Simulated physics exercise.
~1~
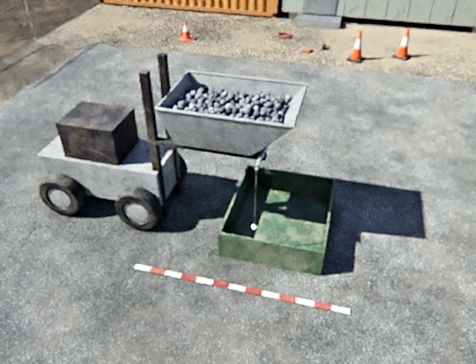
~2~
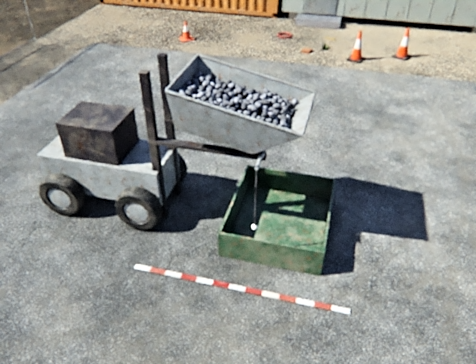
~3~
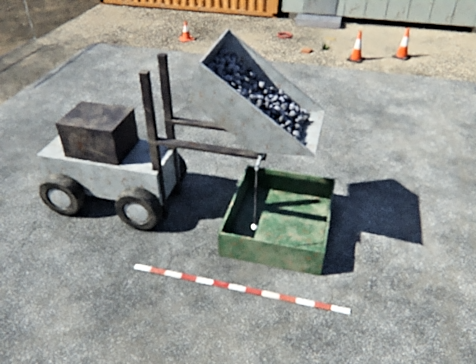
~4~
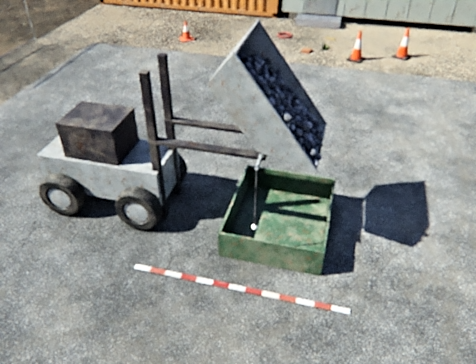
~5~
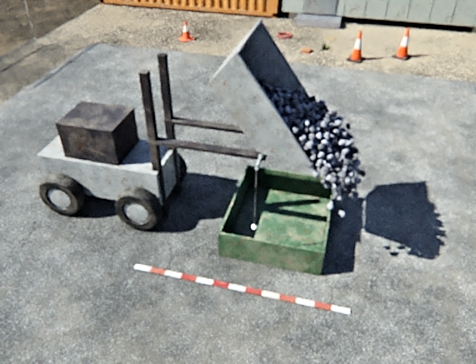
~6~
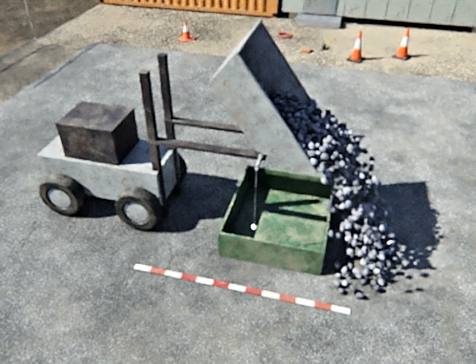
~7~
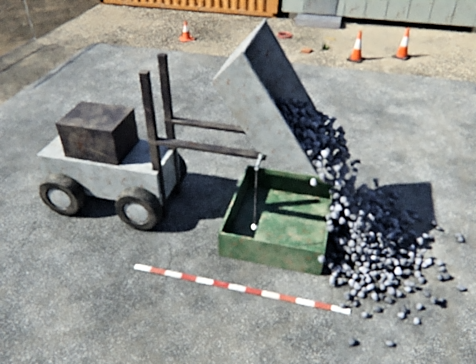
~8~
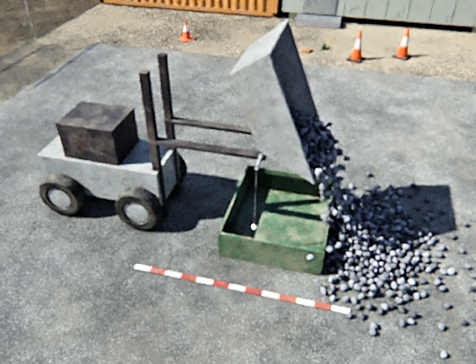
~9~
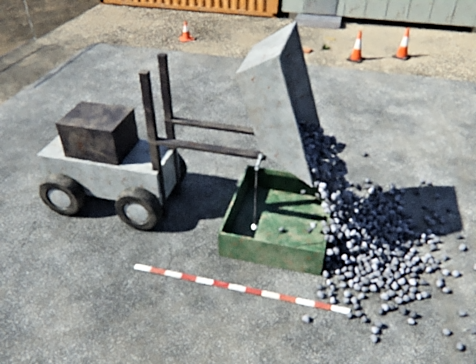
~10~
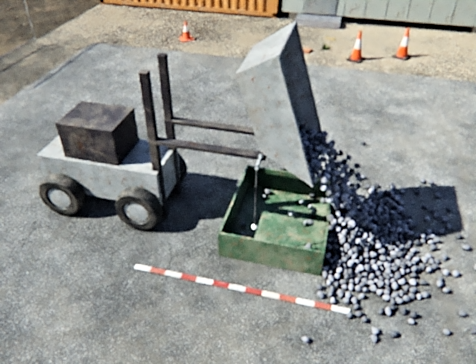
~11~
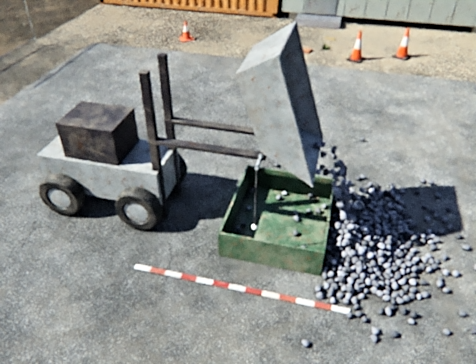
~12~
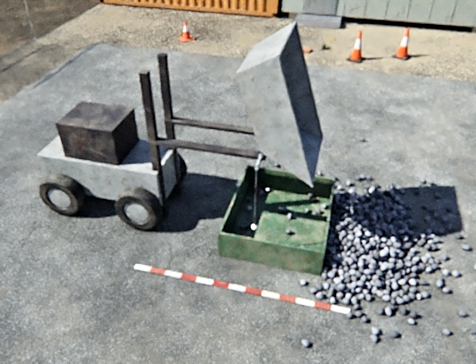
On a sunlit paved yard, a small forklift tipped its raised metal skip steeply to the right, and the round grey stones poured out, mostly overshooting the green bin in front and ending in a spread heap on the ground beside it.
